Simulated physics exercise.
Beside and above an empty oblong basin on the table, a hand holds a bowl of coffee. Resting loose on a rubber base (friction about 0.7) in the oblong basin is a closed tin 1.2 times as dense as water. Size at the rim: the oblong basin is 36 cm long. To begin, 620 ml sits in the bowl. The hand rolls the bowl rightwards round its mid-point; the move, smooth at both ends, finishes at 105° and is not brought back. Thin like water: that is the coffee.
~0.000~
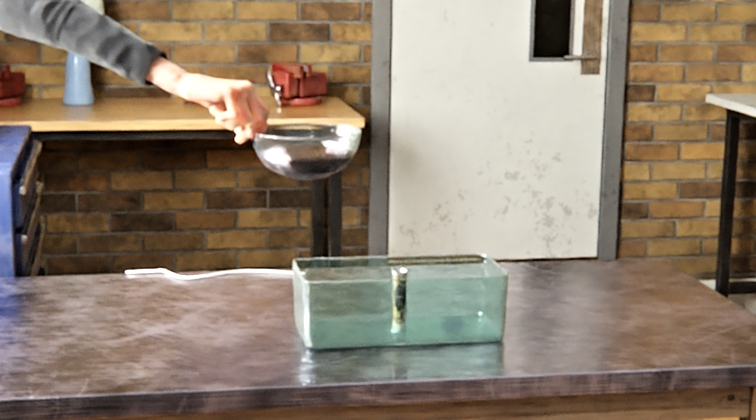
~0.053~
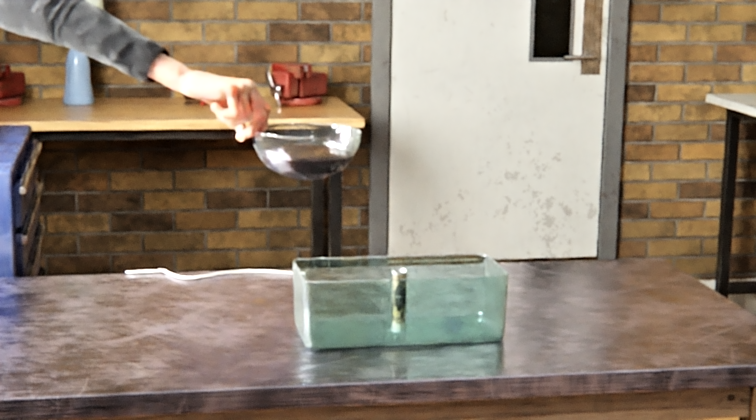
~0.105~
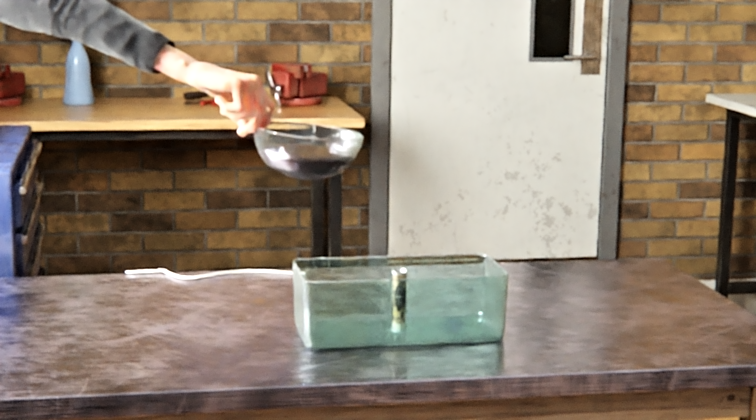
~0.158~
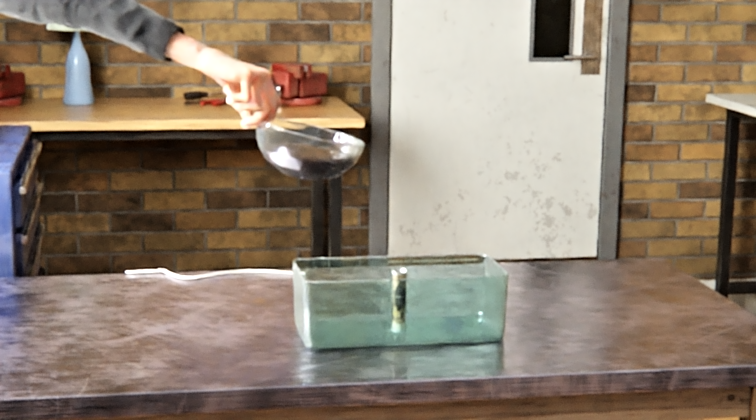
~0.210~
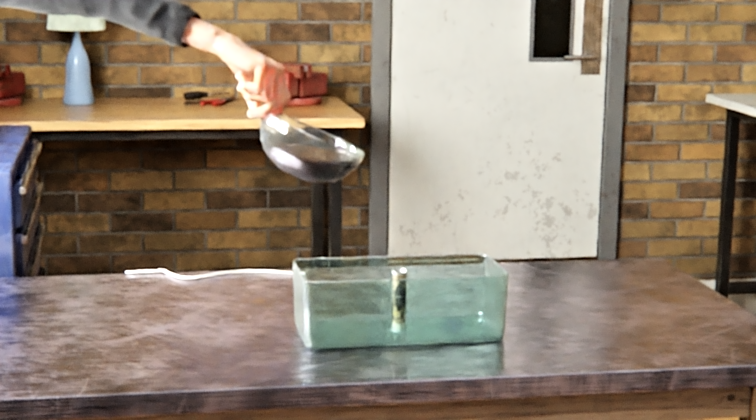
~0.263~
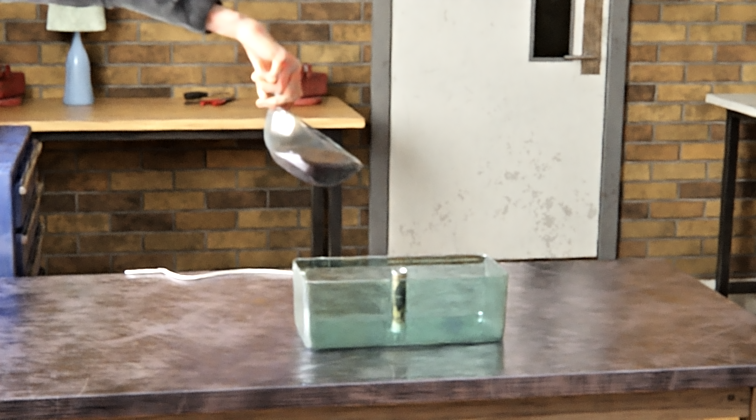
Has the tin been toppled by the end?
Yes, it has gone over.
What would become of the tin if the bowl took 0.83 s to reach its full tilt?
Result: Tin tipped over.
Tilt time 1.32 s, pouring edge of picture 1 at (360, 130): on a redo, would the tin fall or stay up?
Result: Tin upright.
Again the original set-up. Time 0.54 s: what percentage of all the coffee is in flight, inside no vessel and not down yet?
Roughly 64 percent.
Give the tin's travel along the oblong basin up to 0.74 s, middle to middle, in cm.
Around 2 cm.
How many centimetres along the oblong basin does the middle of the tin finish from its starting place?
Roughly 8.5 cm.
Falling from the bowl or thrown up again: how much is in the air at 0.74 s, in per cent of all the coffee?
Near 6 per cent, I'd say.
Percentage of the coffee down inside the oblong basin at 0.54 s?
Roughly 28 percent of it.
After 0.54 s the tilt is 95° and 9 per cent is still to pour; the tin stands where it began.
After 0.74 s the tilt is 105° and 0 per cent is still to pour; the tin leans 6°.
After 0.94 s the tilt is 105° and 0 per cent is still to pour; the tin leans 46°.
After 1.17 s the tilt is 105° and 0 per cent is still to pour; the tin lies on its side.
In the end the tin lies on its side.
